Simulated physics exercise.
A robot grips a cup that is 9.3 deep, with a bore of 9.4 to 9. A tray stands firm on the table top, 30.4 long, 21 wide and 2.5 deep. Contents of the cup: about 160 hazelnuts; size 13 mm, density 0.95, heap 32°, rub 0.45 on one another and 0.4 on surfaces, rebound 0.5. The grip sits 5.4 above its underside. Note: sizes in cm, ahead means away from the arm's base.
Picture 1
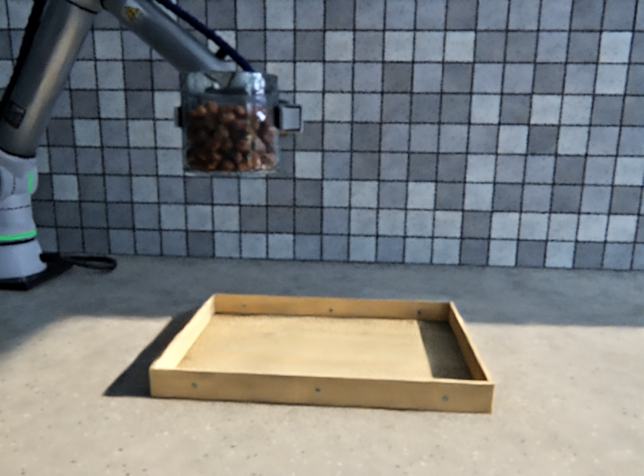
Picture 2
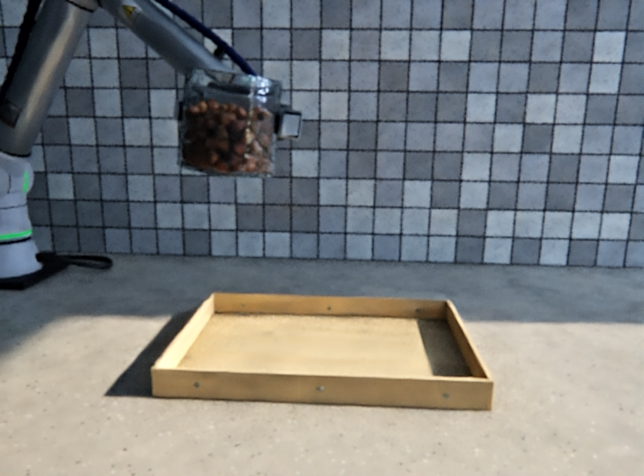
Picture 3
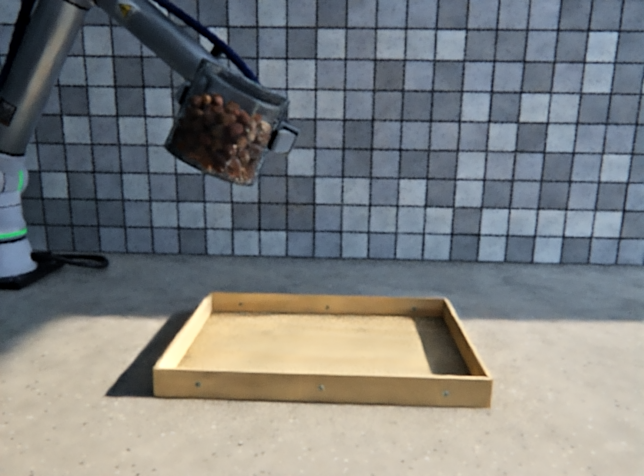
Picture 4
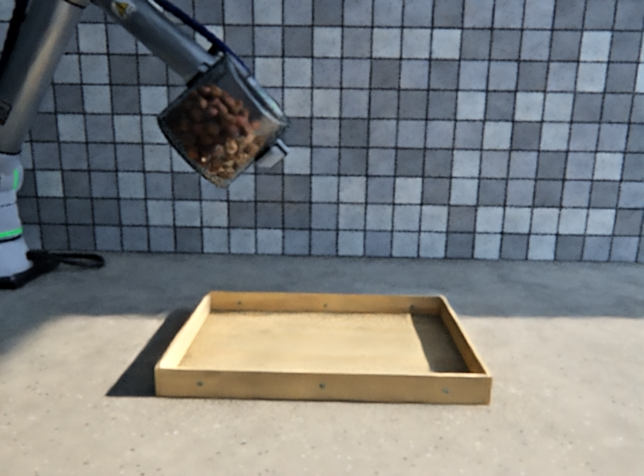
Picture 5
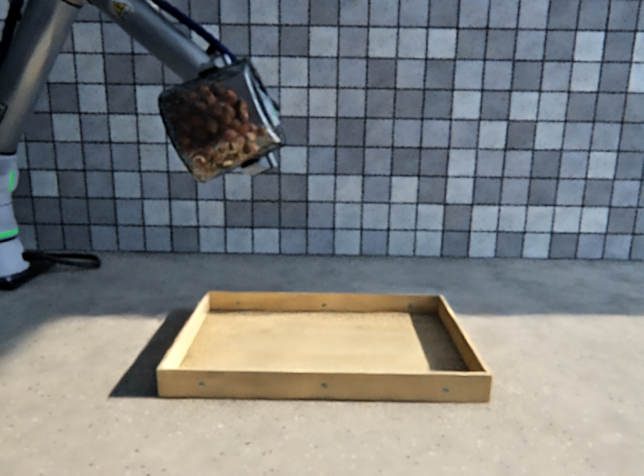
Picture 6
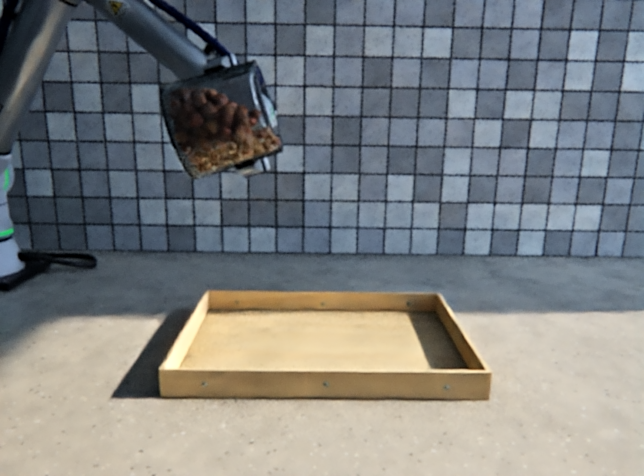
At the start, a robotic arm on the left holds a clear container of brown nuts upright above and behind an empty wooden tray on a grey countertop. The arm then tips the container steadily to the right until it lies well over on its side, the nuts still inside and the tray still empty.
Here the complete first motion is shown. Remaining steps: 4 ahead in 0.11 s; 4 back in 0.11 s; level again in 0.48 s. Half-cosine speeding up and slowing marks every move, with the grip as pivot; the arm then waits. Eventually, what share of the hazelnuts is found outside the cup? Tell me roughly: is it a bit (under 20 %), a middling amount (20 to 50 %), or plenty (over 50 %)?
Roughly a middling amount, 20 to 50 %.
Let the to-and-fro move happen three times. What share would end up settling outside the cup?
Result: Approximately 55 per cent.
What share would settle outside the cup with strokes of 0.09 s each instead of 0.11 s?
About 40 per cent in that case.
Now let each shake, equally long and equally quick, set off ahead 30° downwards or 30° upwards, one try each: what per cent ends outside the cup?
Near 15 and 40 percent respectively.
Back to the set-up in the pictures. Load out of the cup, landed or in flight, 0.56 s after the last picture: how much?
Share out so far: Near 30 %.
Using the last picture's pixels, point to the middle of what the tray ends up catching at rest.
Estimated centre at around (376, 343).
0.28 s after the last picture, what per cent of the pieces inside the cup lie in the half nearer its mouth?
I'd say close to 50 per cent.
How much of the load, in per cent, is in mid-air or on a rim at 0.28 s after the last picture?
Estimated fraction: Near 23 %.
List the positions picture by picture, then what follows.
The first frame shows cup middle at (231, 125), level; upper third of the load around (230, 124), from x 190 to 270, top at y 110; 165 in the cup.
The second frame shows cup middle at (231, 125), tilted 7° forward; upper third of the load around (229, 124), from x 190 to 270, top at y 110.
The third frame shows cup middle at (228, 124), tilted 25° forward; upper third of the load around (214, 121), from x 175 to 265, top at y 100.
The fourth frame shows cup middle at (225, 122), tilted 48° forward; upper third of the load around (207, 113), from x 170 to 260, top at y 90.
The fifth frame shows cup middle at (224, 121), tilted 66° forward; upper third of the load around (205, 107), from x 175 to 255, top at y 90.
The sixth frame shows cup middle at (224, 121), tilted 73° forward; upper third of the load around (204, 110), from x 175 to 275, top at y 95; 165 in the cup.
Then, 0.28 s later, tilted 70° forward, highest piece 26 above the table; 127 in the cup, 38 in flight or on a rim.
Then, 0.56 s later, tilted 14° forward, highest piece 28 above the table; 118 in the cup, 42 in the tray, 2 on the table or floor, 3 in flight or on a rim.
Then, 0.90 s later, level, highest piece 26 above the table; 118 in the cup, 44 in the tray, 3 on the table or floor.
Then, 1.95 s later, level, highest piece 26 above the table; 118 in the cup, 44 in the tray, 3 on the table or floor.
At rest, 118 in the cup, 44 in the tray, 3 on the table or floor. That is 28 % outside the cup.
